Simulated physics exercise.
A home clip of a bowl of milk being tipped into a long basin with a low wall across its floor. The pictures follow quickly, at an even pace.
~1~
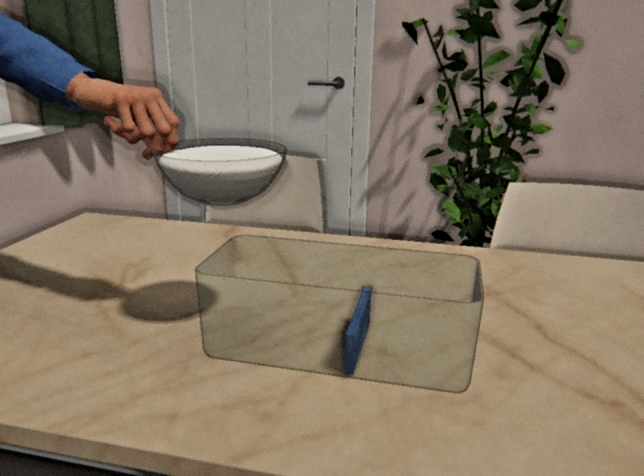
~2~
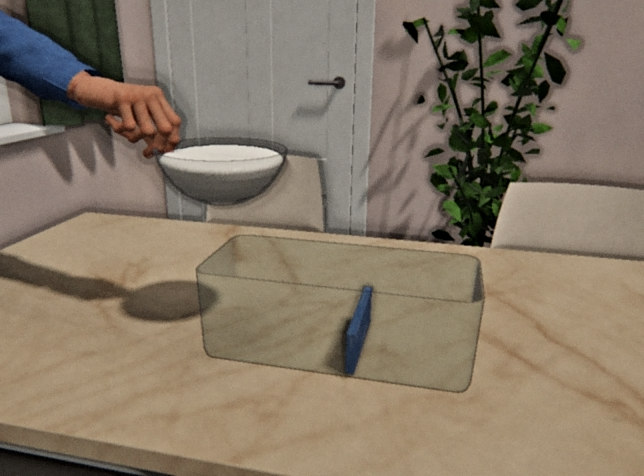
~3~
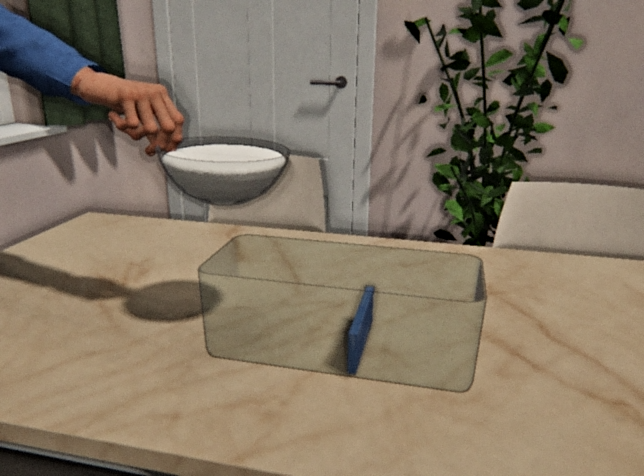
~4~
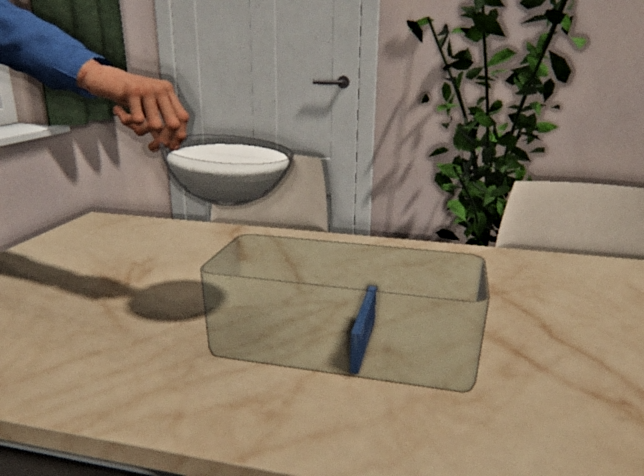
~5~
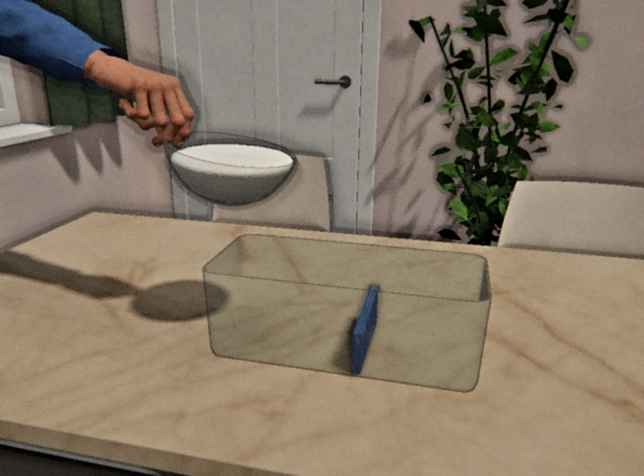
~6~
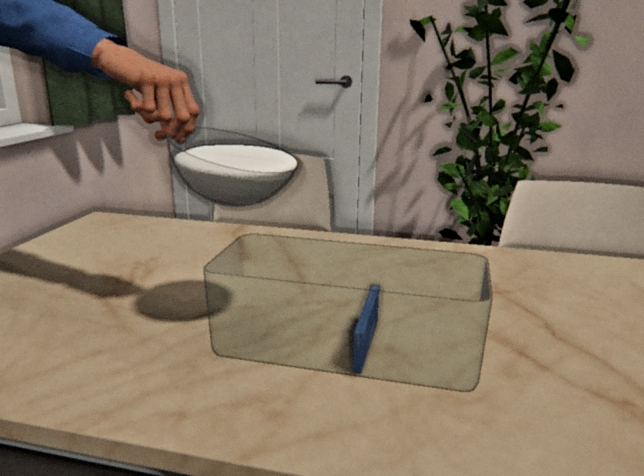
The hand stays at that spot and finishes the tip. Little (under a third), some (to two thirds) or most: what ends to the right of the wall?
In the end less than a third is right of the wall.
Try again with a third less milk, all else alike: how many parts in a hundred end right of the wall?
Roughly 0 in a hundred.
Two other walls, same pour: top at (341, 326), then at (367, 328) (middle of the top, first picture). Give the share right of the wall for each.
The first gives 35 %, the second 15 %.
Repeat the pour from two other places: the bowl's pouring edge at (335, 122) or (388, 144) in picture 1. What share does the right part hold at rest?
About 80 and 95 per cent.
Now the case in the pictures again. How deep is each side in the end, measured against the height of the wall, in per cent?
Some 40 per cent left and 0 right.
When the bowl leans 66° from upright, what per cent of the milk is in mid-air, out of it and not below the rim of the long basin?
It comes to 30 per cent or so.
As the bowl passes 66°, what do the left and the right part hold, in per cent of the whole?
Left about 40, right about 0.
A moment on, the bowl is tipped part way and 29 per cent is still to pour, 40 is left of the wall and 0 right of it.
Next, the bowl is tipped on its side and 0 per cent is still to pour, 97 is left of the wall and 1 right of it.
Then the bowl is tipped on its side and 0 per cent is still to pour, 98 is left of the wall and 1 right of it.
Later the bowl is tipped on its side and 0 per cent is still to pour, 98 is left of the wall and 1 right of it.
At rest 98 per cent lies left of the wall, 1 right of it and 1 outside.
